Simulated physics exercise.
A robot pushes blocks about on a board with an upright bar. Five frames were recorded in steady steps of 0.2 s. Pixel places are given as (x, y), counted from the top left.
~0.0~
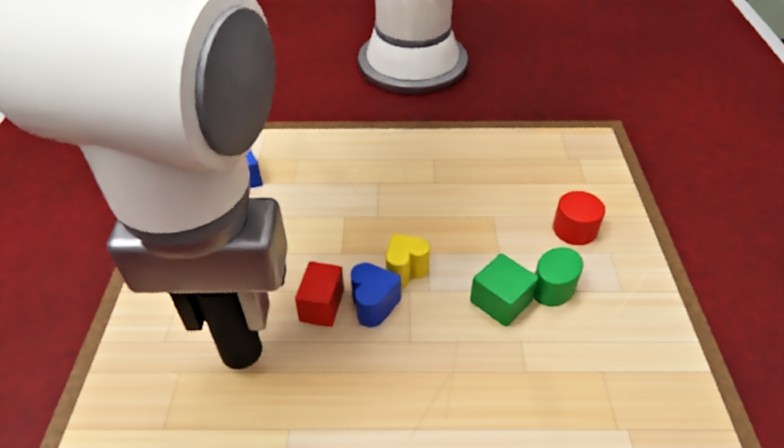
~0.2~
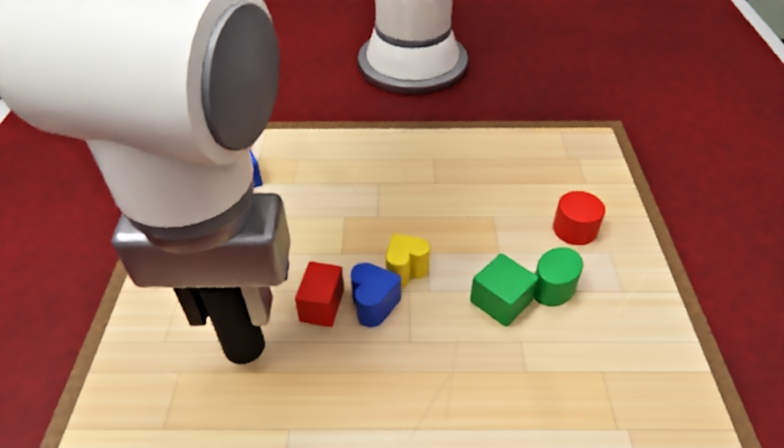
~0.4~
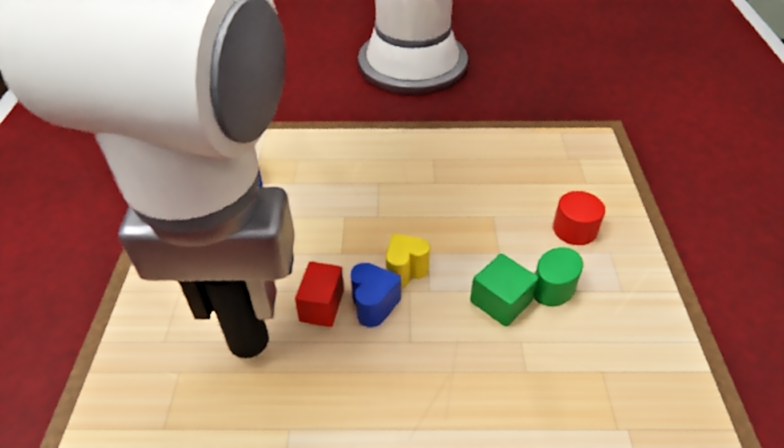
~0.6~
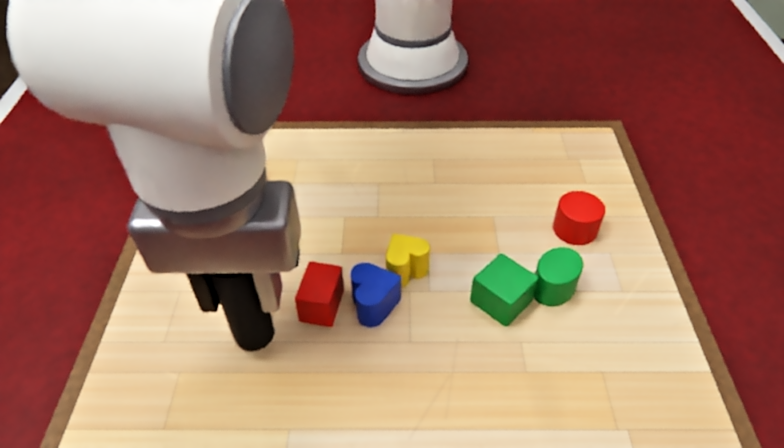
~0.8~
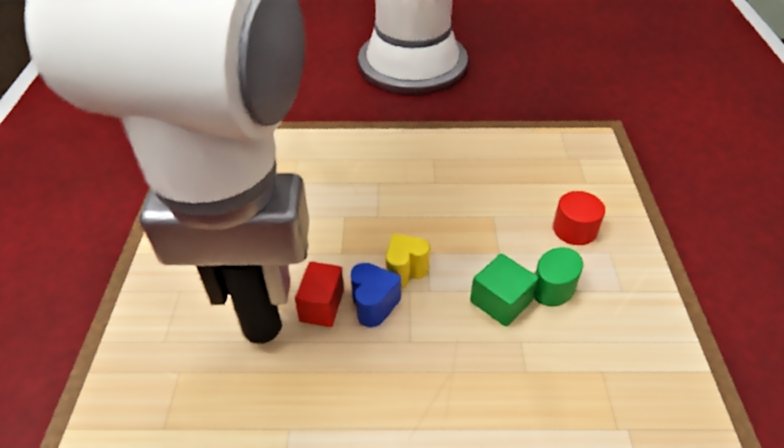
On a wooden board, a robot arm moves its black bar slightly right and upward.
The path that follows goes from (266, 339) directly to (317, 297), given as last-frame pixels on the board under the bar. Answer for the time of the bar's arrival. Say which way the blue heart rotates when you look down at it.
Verdict: Clockwise.
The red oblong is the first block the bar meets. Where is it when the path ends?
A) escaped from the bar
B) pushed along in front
The answer is B.
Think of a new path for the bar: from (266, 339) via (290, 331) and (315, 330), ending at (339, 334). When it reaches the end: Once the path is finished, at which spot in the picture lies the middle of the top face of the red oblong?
About (342, 275).
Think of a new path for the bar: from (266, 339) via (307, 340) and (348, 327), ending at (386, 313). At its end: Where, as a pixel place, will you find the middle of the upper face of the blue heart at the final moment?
Around (401, 261).
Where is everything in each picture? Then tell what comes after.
Lower end of the bar at (242, 351), tops of blocks, red oblong at (319, 281), blue heart at (373, 282), yellow heart at (406, 248), in the first frame.
Bar at (245, 347), blocks as before, in the second frame.
Bar at (249, 341), blocks as before, in the third frame.
Bar at (255, 334), blocks as before, in the fourth frame.
Bar at (262, 327), red oblong at (319, 281), blue heart at (373, 282), yellow heart at (406, 248), in the fifth frame.
What follows on the original path. Halfway along, bar at (290, 304); red oblong at (332, 272).
At the end, bar at (315, 285); red oblong at (354, 253); blue heart at (382, 278), turned 35° clockwise; yellow heart at (409, 246).
